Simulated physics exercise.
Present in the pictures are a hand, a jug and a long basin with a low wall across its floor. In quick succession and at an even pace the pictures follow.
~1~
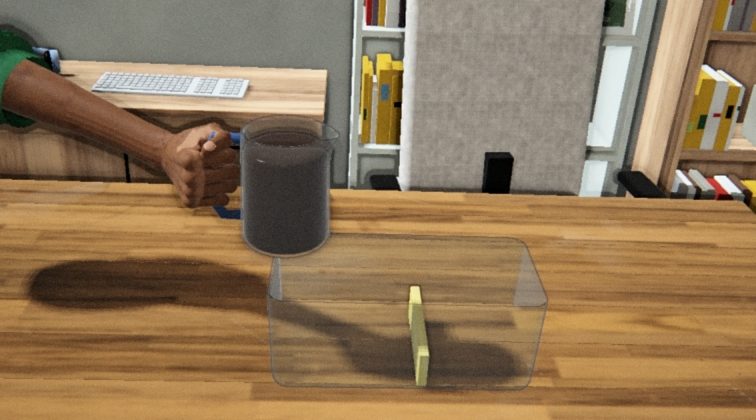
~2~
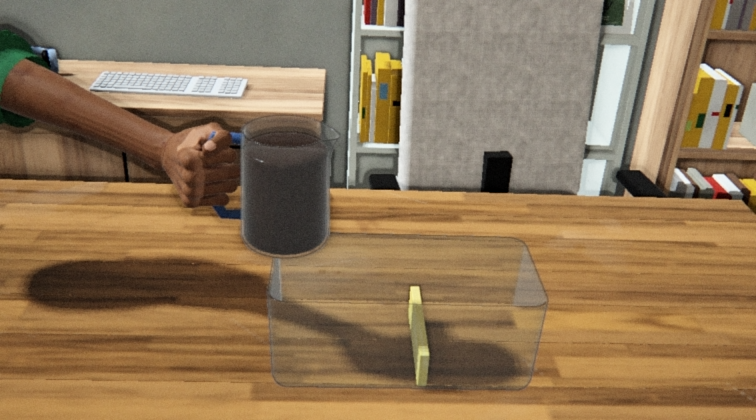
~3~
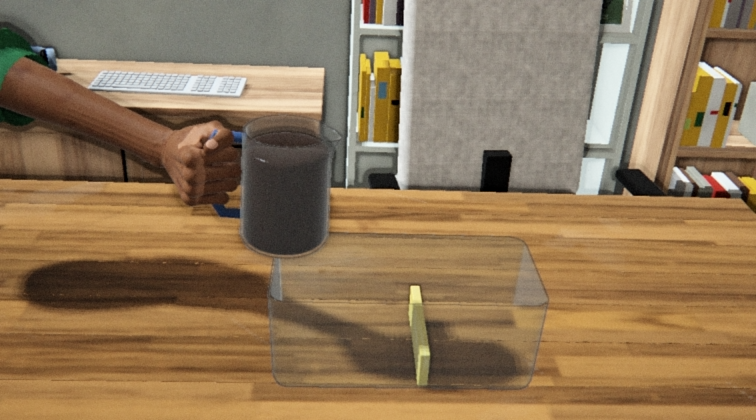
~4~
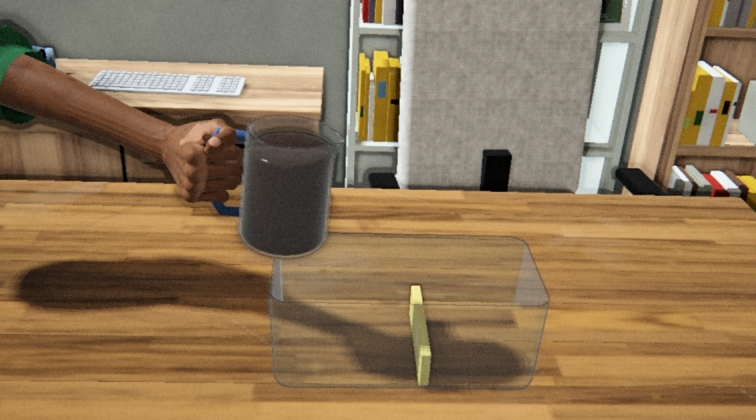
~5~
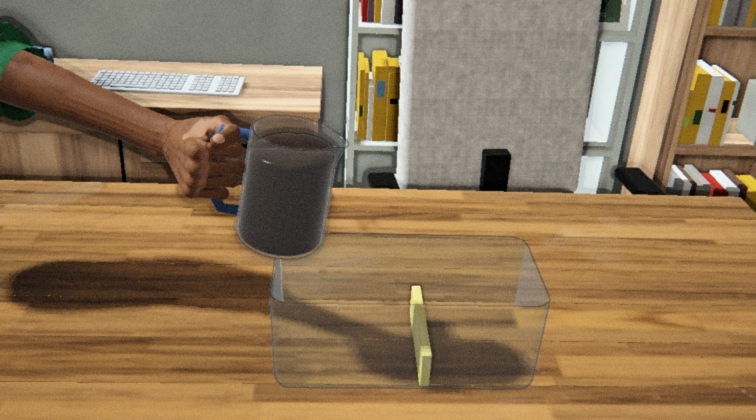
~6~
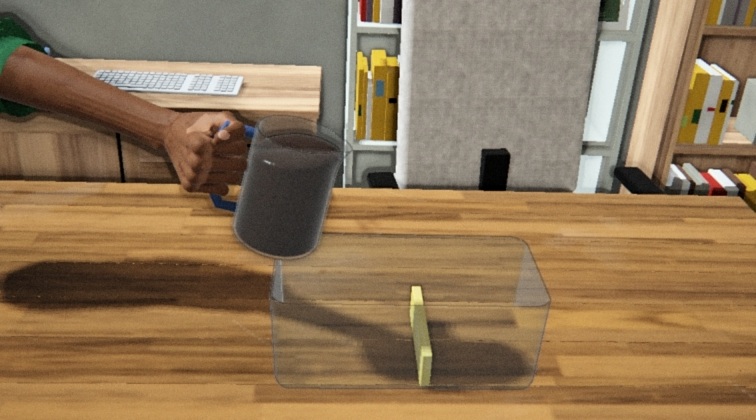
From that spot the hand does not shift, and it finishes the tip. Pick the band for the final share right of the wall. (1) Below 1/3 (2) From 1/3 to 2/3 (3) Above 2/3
Below 1/3.
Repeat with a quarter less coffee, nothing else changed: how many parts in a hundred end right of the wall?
That share would be some 0 parts in a hundred.
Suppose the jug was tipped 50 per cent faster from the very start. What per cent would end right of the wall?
Roughly 5 in a hundred.
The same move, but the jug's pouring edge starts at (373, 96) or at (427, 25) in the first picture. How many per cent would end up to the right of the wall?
Estimate: 85 per cent, then 60 per cent.
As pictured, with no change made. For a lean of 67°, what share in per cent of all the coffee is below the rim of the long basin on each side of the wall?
The left part holds 5 percent and the right part 0 percent.
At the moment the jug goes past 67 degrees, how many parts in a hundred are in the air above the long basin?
About 10 per cent.
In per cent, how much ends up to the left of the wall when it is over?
Roughly 85 percent of it.
A moment on, the jug is tipped part way and 86 per cent is still to pour, 4 is left of the wall and 0 right of it.
Next, the jug is tipped right over and 35 per cent is still to pour, 40 is left of the wall and 10 right of it.
Then the jug is tipped right over and 3 per cent is still to pour, 82 is left of the wall and 11 right of it.
Later the jug is tipped right over and 0 per cent is still to pour, 87 is left of the wall and 12 right of it.
Finally, 87 per cent lies left of the wall, 12 right of it and 1 outside.
